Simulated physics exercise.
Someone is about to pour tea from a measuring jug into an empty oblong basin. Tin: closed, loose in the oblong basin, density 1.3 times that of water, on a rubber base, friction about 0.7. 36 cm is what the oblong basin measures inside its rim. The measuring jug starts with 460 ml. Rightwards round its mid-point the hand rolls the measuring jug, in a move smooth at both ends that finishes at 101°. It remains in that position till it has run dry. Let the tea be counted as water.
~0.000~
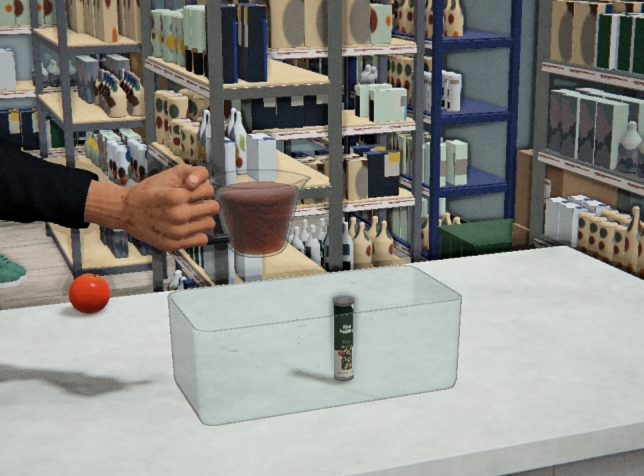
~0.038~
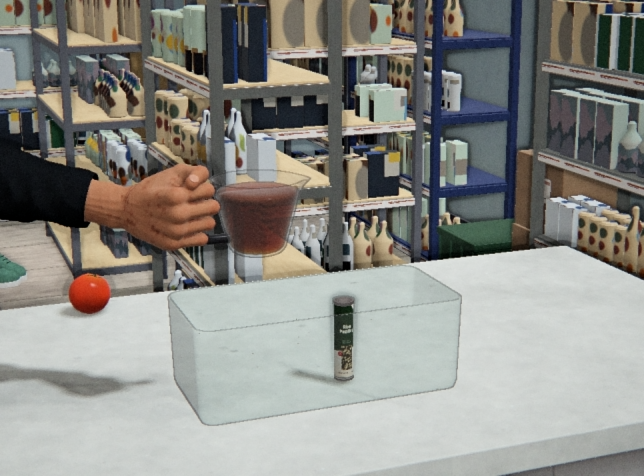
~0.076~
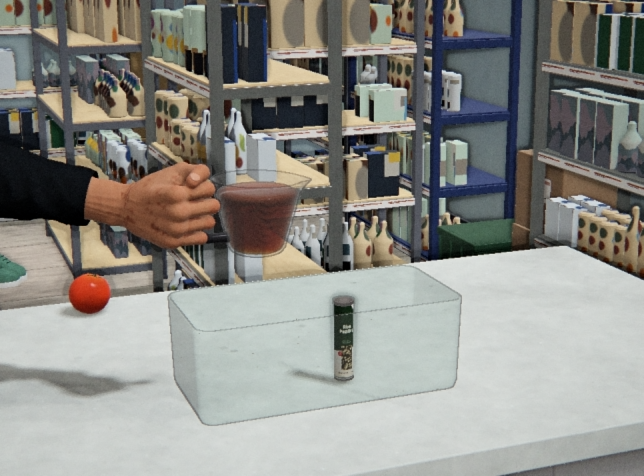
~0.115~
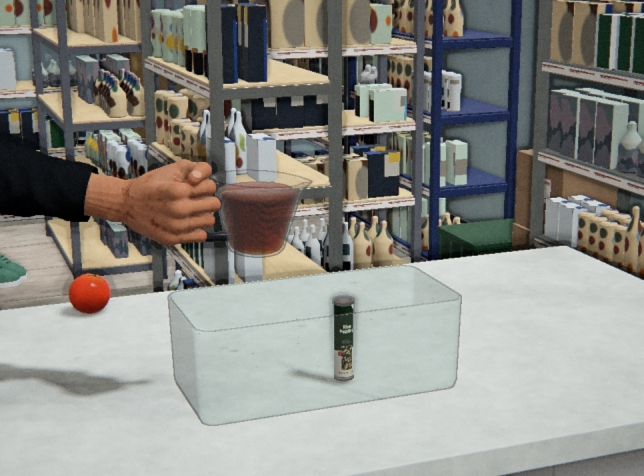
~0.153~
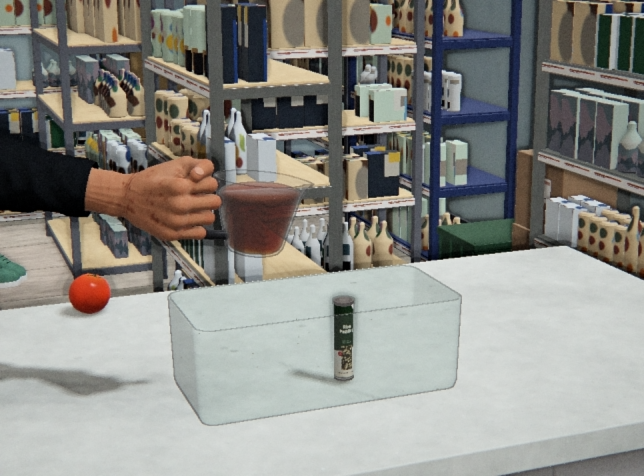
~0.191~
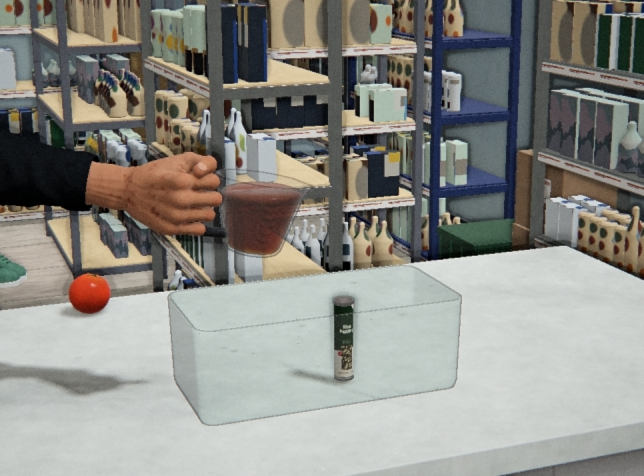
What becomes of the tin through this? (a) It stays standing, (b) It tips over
Option b: It tips over.
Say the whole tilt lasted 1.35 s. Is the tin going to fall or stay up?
Then the tin tumbles.
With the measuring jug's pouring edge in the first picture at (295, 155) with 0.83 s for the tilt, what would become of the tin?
It tumbles.
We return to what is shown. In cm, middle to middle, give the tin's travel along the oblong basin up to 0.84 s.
Around 0 centimetres.
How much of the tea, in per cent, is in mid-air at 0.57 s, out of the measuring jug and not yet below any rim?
Near 24 per cent at that time.
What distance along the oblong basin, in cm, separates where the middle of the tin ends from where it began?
Shift of tin centre: Approx. 7.0 cm.
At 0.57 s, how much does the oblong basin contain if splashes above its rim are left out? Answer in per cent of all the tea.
12 %, roughly.
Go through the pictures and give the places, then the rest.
In the first picture, tilt 0°; pouring edge (310, 176); surface from (216, 193) to (296, 185); the oblong basin's rim runs from (181, 313) to (437, 282); the tin's top is at (344, 304).
In the second picture, tilt 0°; pouring edge (310, 176); surface from (216, 192) to (296, 186).
In the third picture, tilt 2°; pouring edge (311, 177); surface from (216, 191) to (296, 187).
In the fourth picture, tilt 4°; pouring edge (312, 179); surface from (217, 191) to (296, 187).
In the fifth picture, tilt 6°; pouring edge (314, 182); surface from (219, 192) to (298, 188).
In the sixth picture, tilt 10°; pouring edge (315, 186); surface from (221, 192) to (301, 189).
After 0.57 s the tilt is 66° and 64 per cent is still to pour; the tin stands where it began.
After 0.84 s the tilt is 98° and 10 per cent is still to pour; the tin stands where it began.
After 1.13 s the tilt is 101° and 0 per cent is still to pour; the tin lies on its side.
After 1.44 s the tilt is 101° and 0 per cent is still to pour; the tin lies on its side.
In the end the tin lies on its side.
